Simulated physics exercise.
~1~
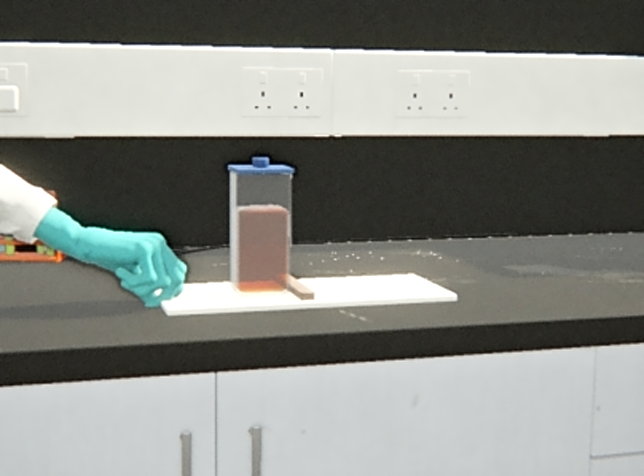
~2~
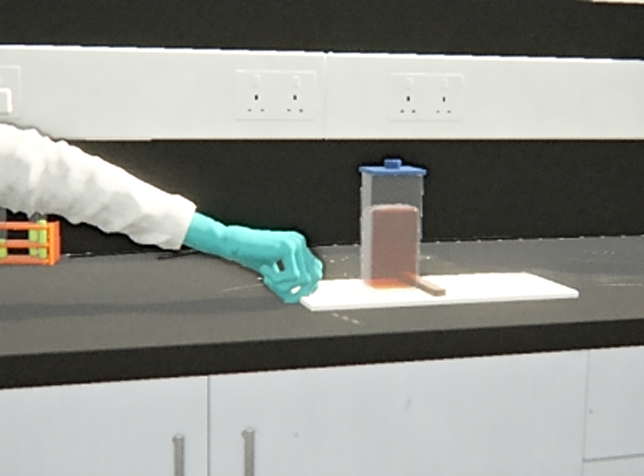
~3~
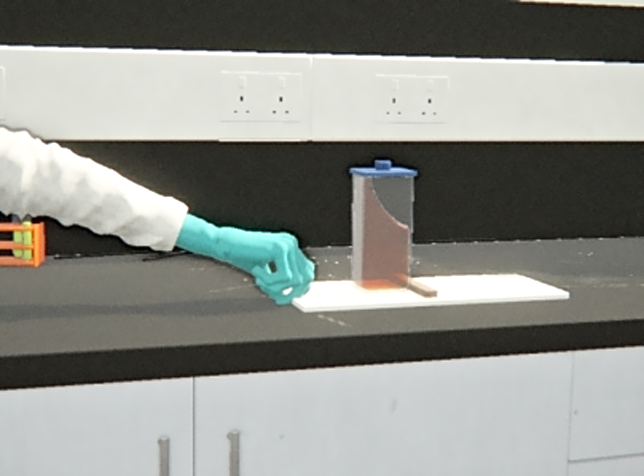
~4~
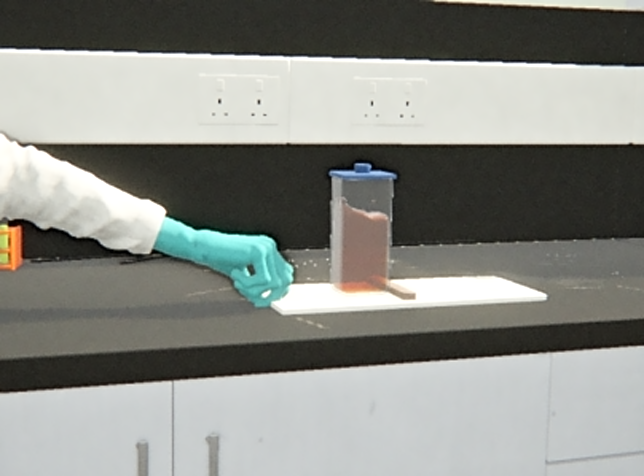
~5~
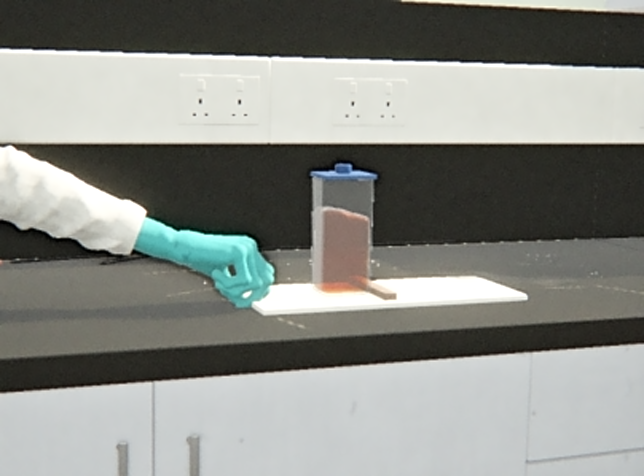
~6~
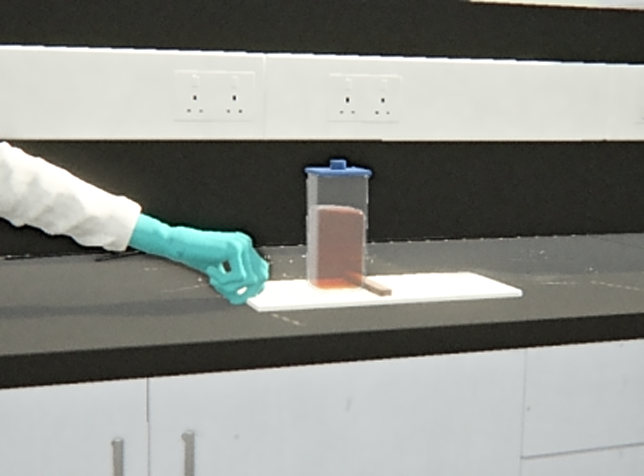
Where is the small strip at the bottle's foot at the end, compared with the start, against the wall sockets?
It ends up farther to the right. It starts below the left pair of sockets and finishes below the right pair.
